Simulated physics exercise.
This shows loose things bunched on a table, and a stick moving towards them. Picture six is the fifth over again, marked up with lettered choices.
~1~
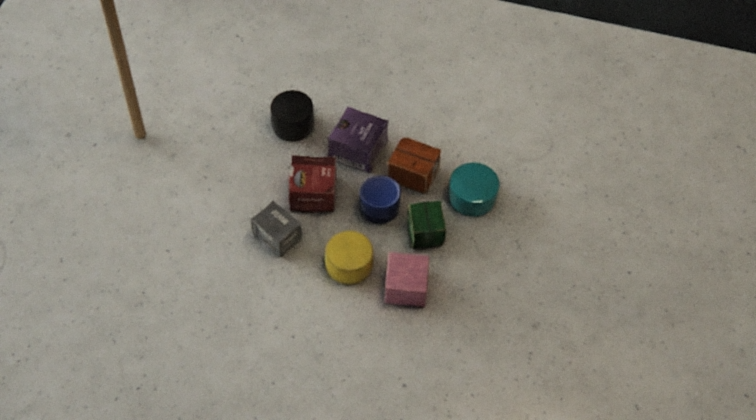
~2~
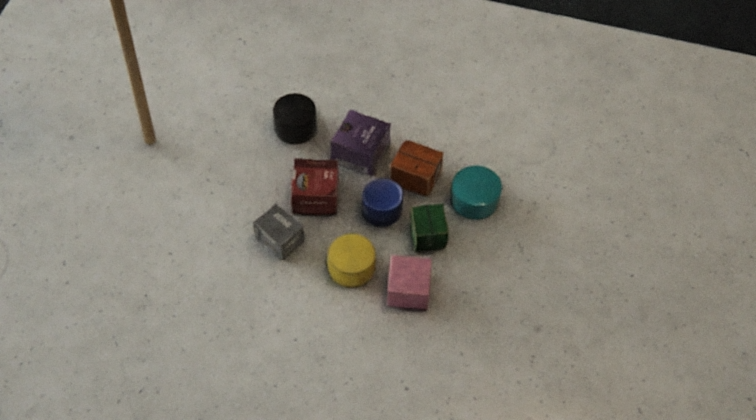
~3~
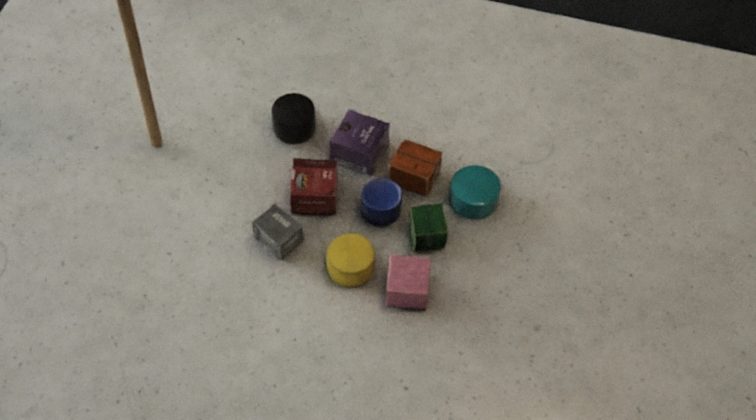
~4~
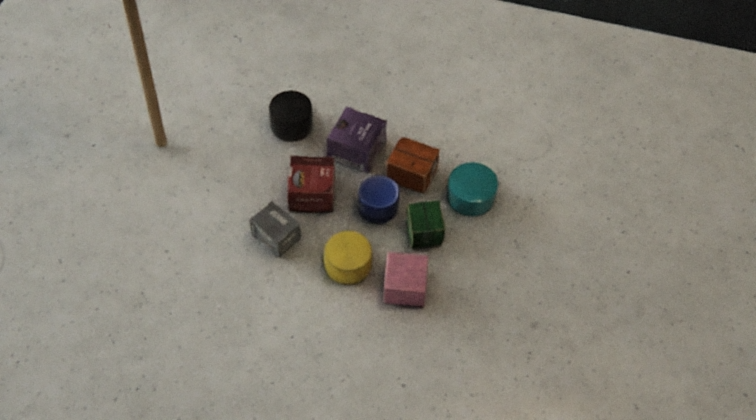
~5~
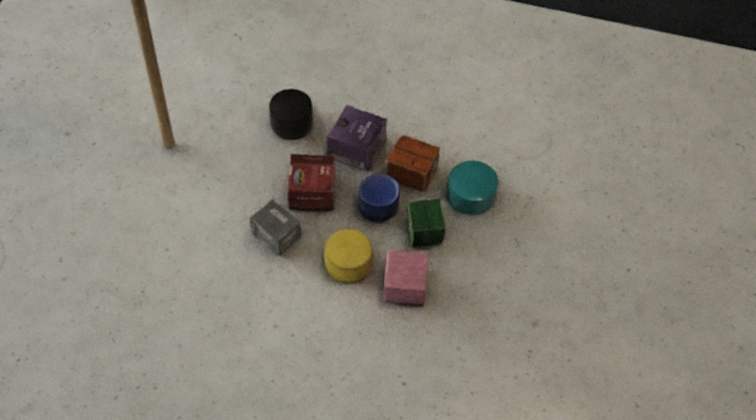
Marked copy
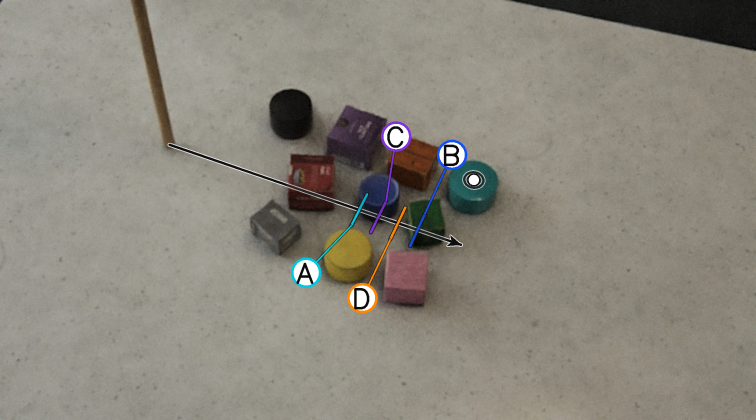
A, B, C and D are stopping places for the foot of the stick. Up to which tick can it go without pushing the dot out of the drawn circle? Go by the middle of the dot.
The farthest safe stop is A.
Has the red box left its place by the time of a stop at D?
Yes.
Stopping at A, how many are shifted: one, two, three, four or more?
It has moved three.
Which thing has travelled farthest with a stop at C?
It is the red box.
On the marked copy, A at (359, 210); B at (418, 230); C at (378, 216); D at (398, 223); the arrow from (169, 145) to (461, 245); the white dot at (473, 180).
Taking A. A third of the way, foot of the stick (237, 169).
Two thirds of the way, foot of the stick (306, 193); red box (335, 189).
When it is over, foot of the stick (359, 211); red box (389, 206); blue tub (432, 203); the dot is still in its ring.
As for the rest, B shifts the dotted thing to (506, 173); C shifts the dotted thing to (486, 183); D shifts the dotted thing to (497, 178).
